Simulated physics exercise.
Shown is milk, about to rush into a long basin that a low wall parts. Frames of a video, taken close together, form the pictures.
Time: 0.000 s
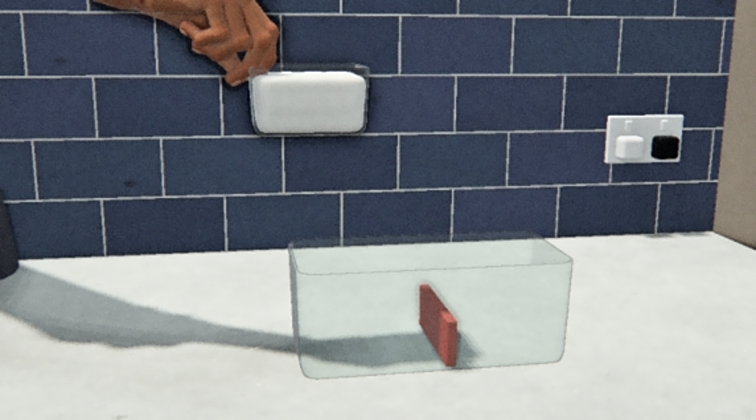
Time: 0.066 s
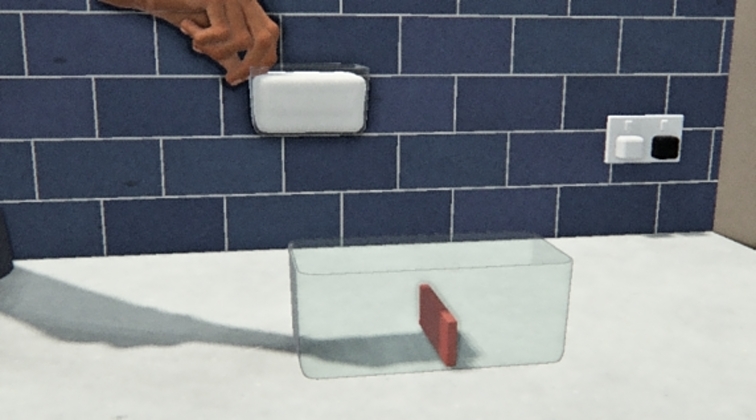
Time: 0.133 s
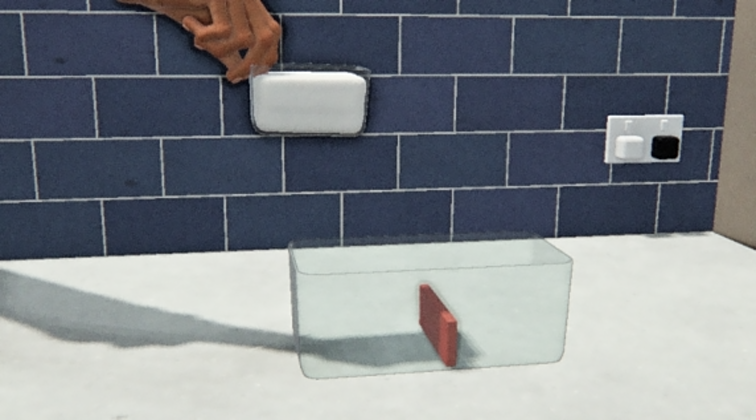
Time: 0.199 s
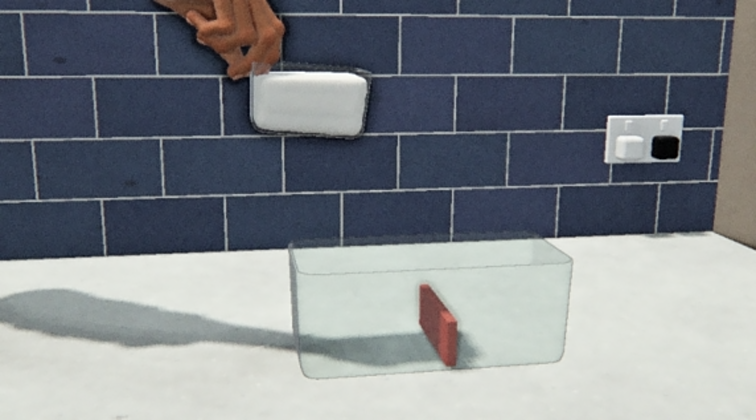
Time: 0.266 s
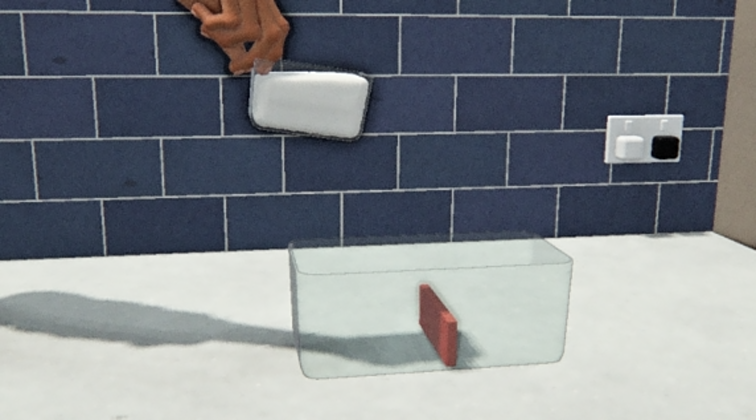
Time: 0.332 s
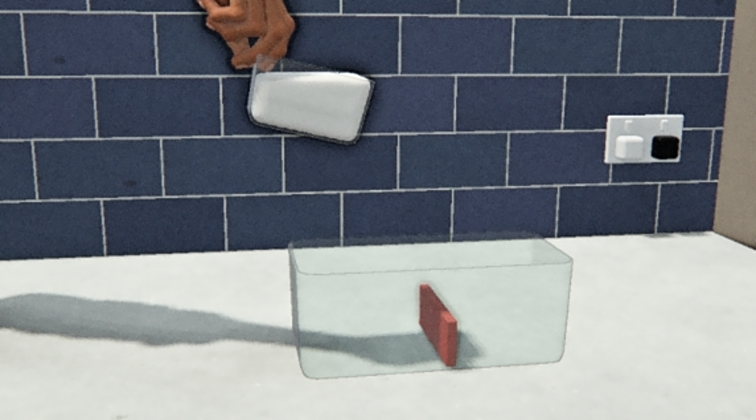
At first, a hand holds a clear container of white milk level above a long, see-through basin with a low red wall inside, on a pale counter. Then the hand rises and shifts slightly right, and the container tilts gradually, its right side dipping while the basin stays still.
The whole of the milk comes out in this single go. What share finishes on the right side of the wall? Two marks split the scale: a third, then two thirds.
Finally a third to two thirds of it is on the right.
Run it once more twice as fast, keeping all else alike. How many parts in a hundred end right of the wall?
About 35 per cent.
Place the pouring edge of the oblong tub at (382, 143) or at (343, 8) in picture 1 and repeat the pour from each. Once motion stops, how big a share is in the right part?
First try 50 %, second try 30 %.
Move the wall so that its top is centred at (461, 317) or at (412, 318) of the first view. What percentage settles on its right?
Case 1: 10 %; case 2: 70 %.
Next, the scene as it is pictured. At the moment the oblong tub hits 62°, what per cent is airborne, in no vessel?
Share out of both vessels: Approx. 35 %.
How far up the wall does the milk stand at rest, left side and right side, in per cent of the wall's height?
30 % left, 30 % right.
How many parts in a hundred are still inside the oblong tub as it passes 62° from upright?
Around 50 percent remains.
A moment on, the oblong tub is tipped part way and 49 per cent is still to pour, 11 is left of the wall and 6 right of it.
Next, the oblong tub is tipped on its side and 11 per cent is still to pour, 35 is left of the wall and 44 right of it.
Then the oblong tub is tipped right over and 0 per cent is still to pour, 52 is left of the wall and 45 right of it.
Later the oblong tub is tipped right over and 0 per cent is still to pour, 54 is left of the wall and 45 right of it.
In the end 54 per cent lies left of the wall, 45 right of it and 1 outside.
